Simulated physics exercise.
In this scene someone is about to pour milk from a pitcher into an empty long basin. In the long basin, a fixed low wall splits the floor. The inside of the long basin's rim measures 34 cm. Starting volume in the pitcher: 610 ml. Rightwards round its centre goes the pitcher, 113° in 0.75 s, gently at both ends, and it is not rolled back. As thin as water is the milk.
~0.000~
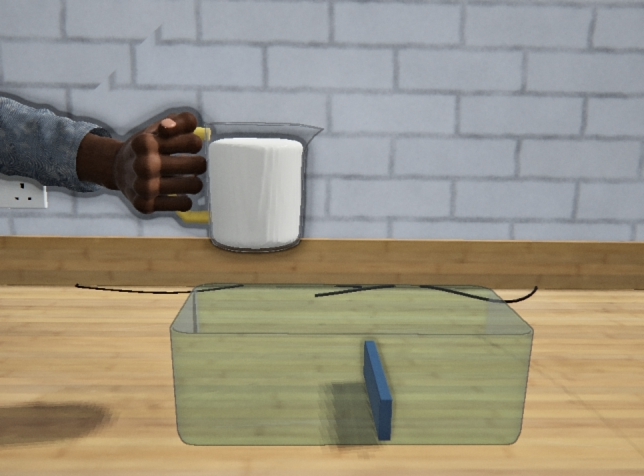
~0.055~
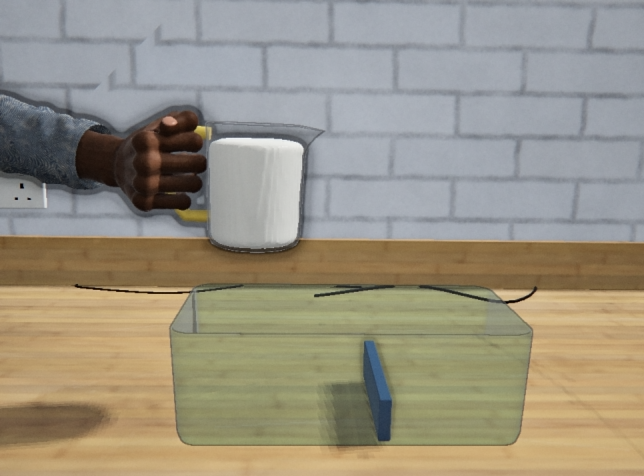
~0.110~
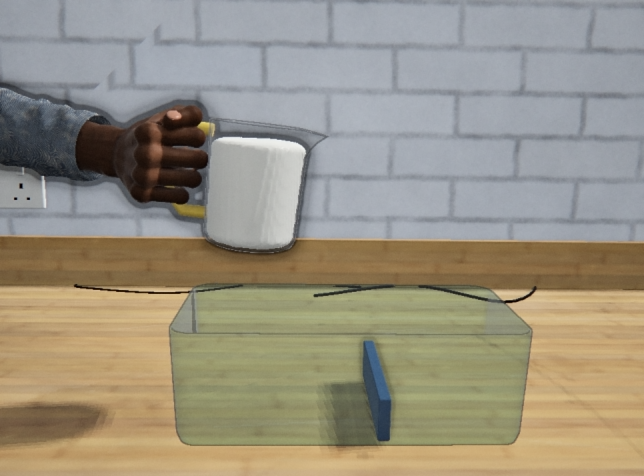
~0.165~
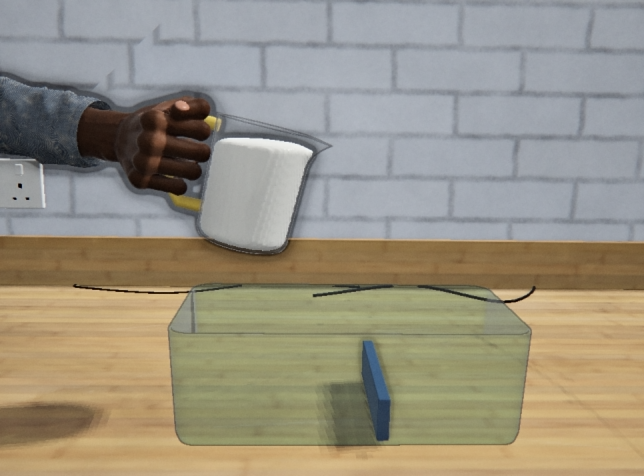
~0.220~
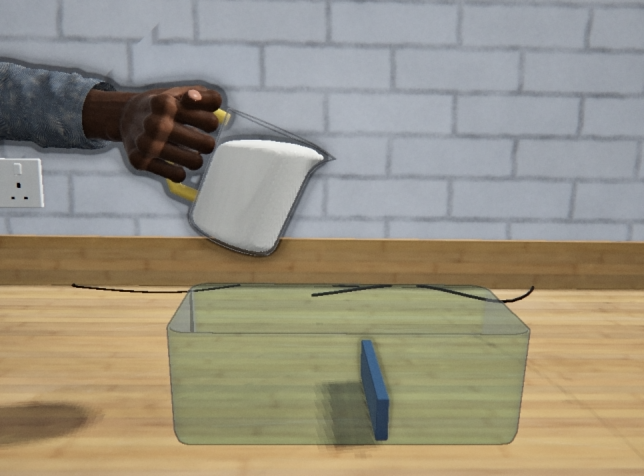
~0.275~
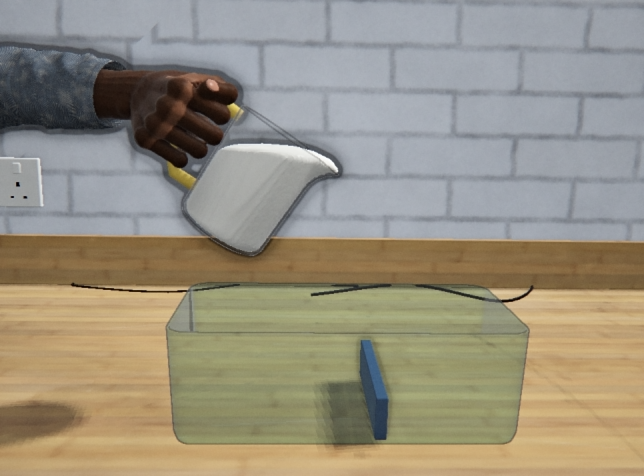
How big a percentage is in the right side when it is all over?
Roughly 40 per cent is in the right side.
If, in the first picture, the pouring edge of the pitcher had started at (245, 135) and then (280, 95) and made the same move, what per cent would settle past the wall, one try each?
It comes to 5 per cent, and then 5 per cent.
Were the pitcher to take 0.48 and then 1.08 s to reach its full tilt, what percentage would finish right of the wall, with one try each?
Respectively about 25 and 50 percent.
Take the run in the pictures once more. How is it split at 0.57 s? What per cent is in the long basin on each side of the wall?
Roughly 4 sits left and 18 sits right.
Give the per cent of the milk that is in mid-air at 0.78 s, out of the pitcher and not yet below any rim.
Something like 10 per cent of the total.
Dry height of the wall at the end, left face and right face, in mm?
Left 32 mm, right 32 mm.
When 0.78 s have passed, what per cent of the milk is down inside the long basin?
Near 80 per cent of the total.
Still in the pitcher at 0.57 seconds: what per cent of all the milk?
Near 56 in a hundred.
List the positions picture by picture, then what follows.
Tilt 0°; pouring edge (324, 127); surface from (210, 142) to (303, 143); the long basin's rim runs from (184, 307) to (510, 309); the wall's top is at (377, 368), in the first frame.
Tilt 2°; pouring edge (325, 129); surface from (211, 141) to (305, 144), in the second frame.
Tilt 6°; pouring edge (329, 135); surface from (213, 141) to (307, 146), in the third frame.
Tilt 13°; pouring edge (333, 145); surface from (216, 142) to (313, 149), in the fourth frame.
Tilt 22°; pouring edge (337, 158); surface from (214, 155) to (323, 151), in the fifth frame.
Tilt 34°; pouring edge (339, 174); surface from (206, 167) to (332, 164); 1 per cent is over the edge, in the sixth frame.
After 0.57 s the tilt is 97° and 55 per cent is still to pour, 4 is left of the wall and 18 right of it.
After 0.78 s the tilt is 113° and 10 per cent is still to pour, 42 is left of the wall and 37 right of it.
After 1.01 s the tilt is 113° and 0 per cent is still to pour, 59 is left of the wall and 39 right of it.
After 1.25 s the tilt is 113° and 0 per cent is still to pour, 59 is left of the wall and 40 right of it.
In the end 59 per cent lies left of the wall, 40 right of it and 2 outside.
